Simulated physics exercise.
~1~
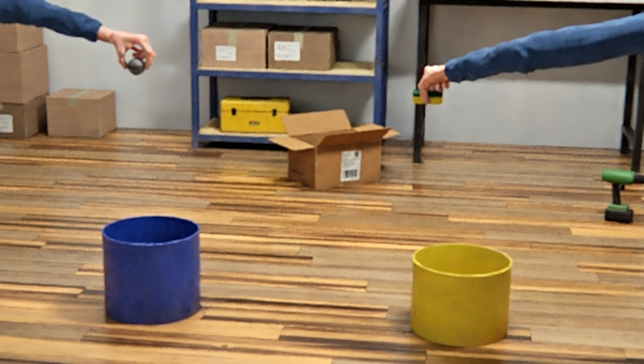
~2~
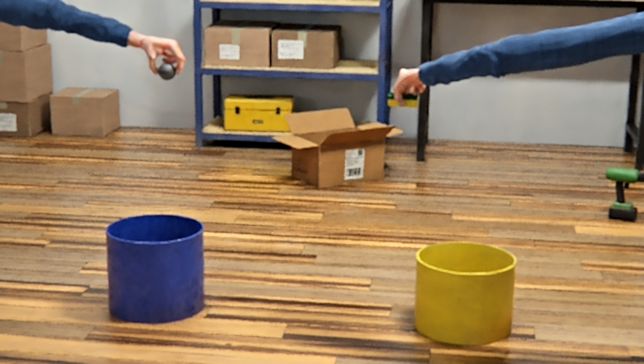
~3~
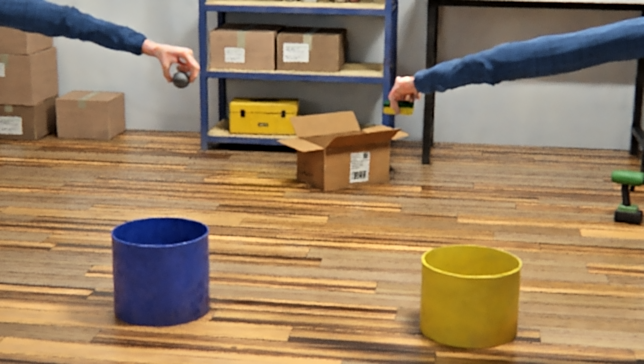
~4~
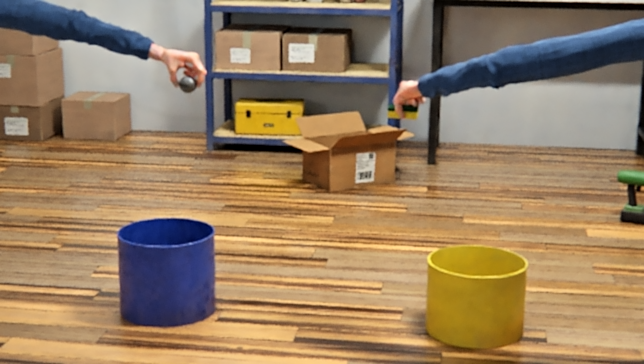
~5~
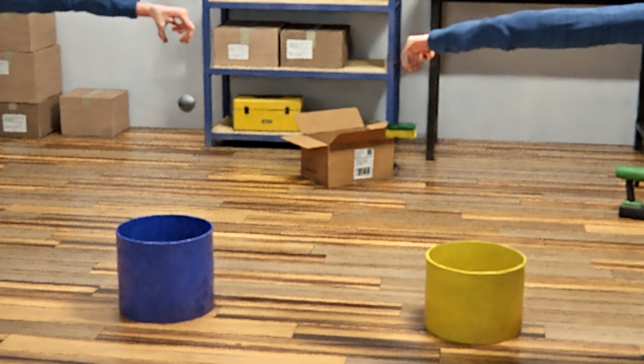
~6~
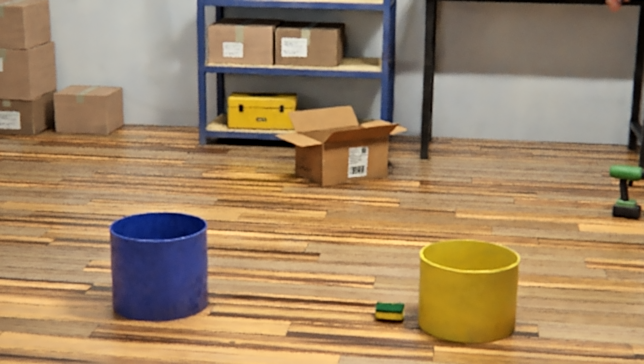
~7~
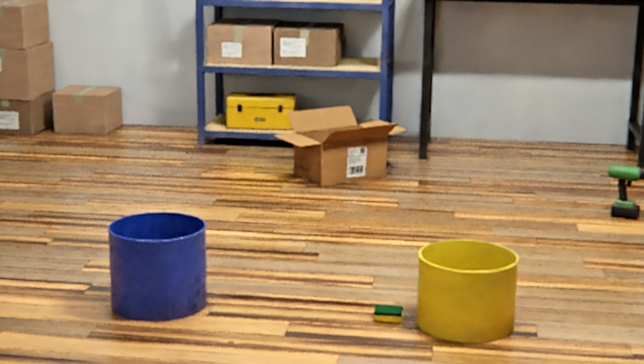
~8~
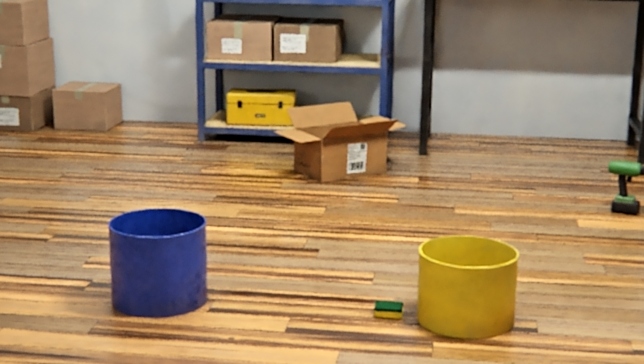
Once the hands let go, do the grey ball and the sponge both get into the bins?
No, only the grey ball is caught, dropping into the blue bin. The sponge misses the yellow bin and ends up on the floor just to its left.
